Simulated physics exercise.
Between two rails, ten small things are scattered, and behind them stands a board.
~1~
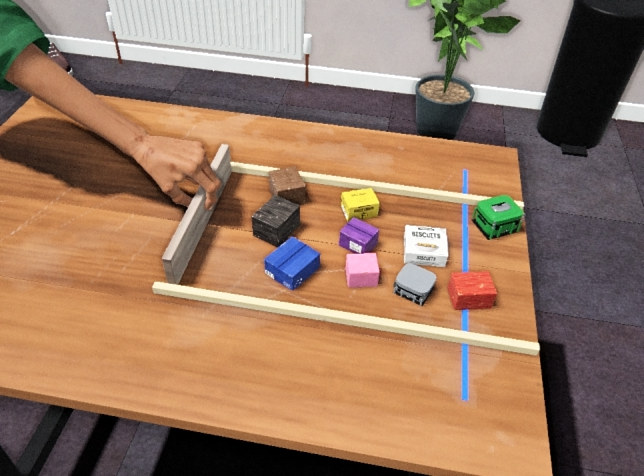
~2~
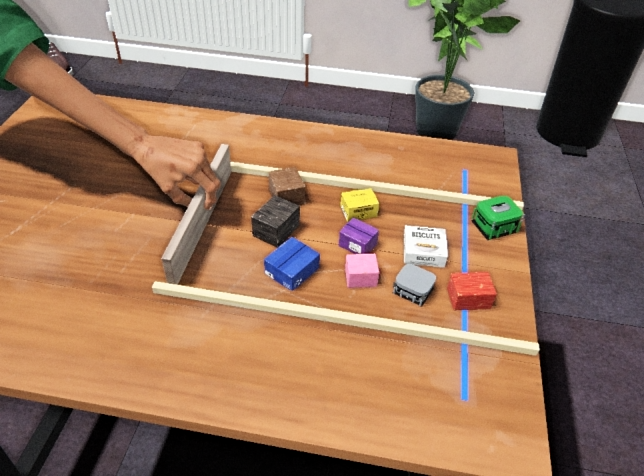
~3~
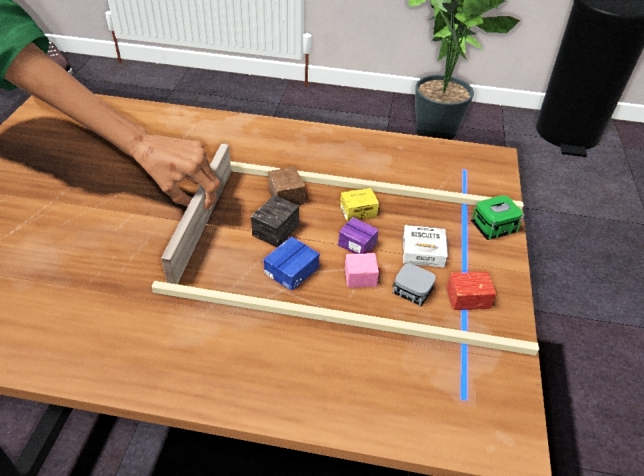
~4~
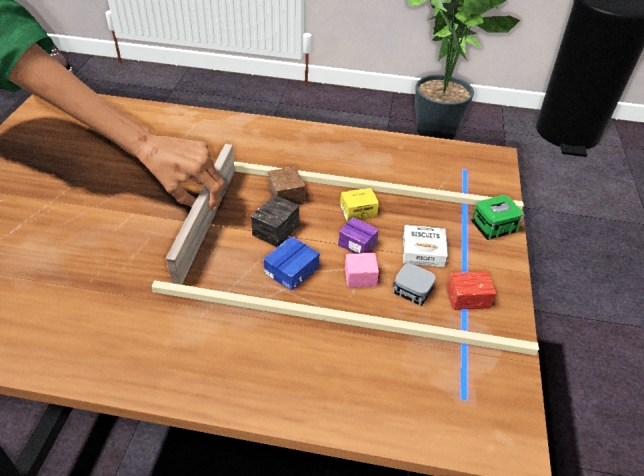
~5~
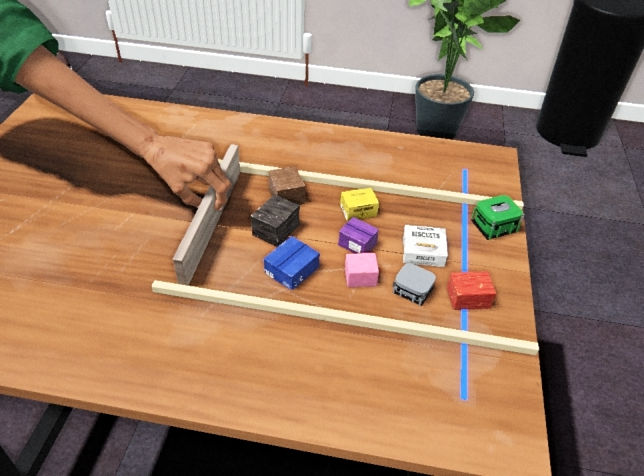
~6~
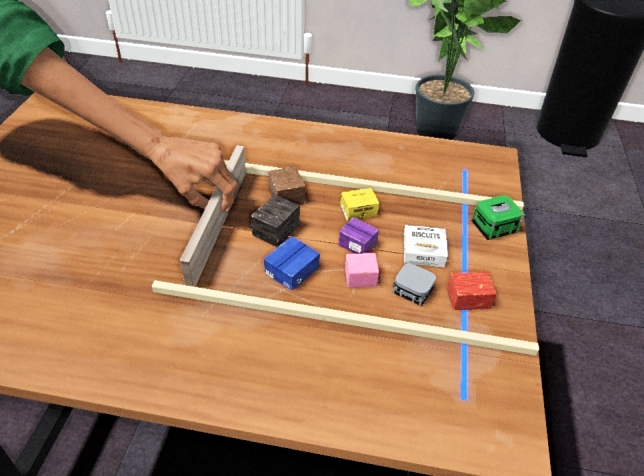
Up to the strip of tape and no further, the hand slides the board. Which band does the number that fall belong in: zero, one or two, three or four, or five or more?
It belongs in the three or four band.
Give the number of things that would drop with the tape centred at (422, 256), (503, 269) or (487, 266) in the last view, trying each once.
Those tries give 1, 7 and 7.
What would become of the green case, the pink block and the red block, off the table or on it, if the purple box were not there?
Green case down; pink block still up; red block down.
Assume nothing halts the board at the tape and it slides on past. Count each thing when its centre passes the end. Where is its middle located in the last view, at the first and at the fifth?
Its middle is around (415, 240) and later (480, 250).
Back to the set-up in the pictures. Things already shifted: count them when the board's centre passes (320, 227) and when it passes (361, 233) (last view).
By then 6, and 9.
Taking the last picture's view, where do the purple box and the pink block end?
The purple box settles near (515, 257); as for the pink block, near (521, 297).
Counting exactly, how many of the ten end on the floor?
Result: A total of 4.
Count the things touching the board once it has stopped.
It touches 3.
Soon after, none off yet; green case at rest near (497, 217); red block at rest near (471, 291); white box at rest near (425, 246).
After that, none off yet; green case at rest near (497, 217); red block displaced about its own width near (508, 299); white box displaced about its own width near (474, 254).
In the end, the number that fall off is three or four; gone, grey case, white box, red block and green case.
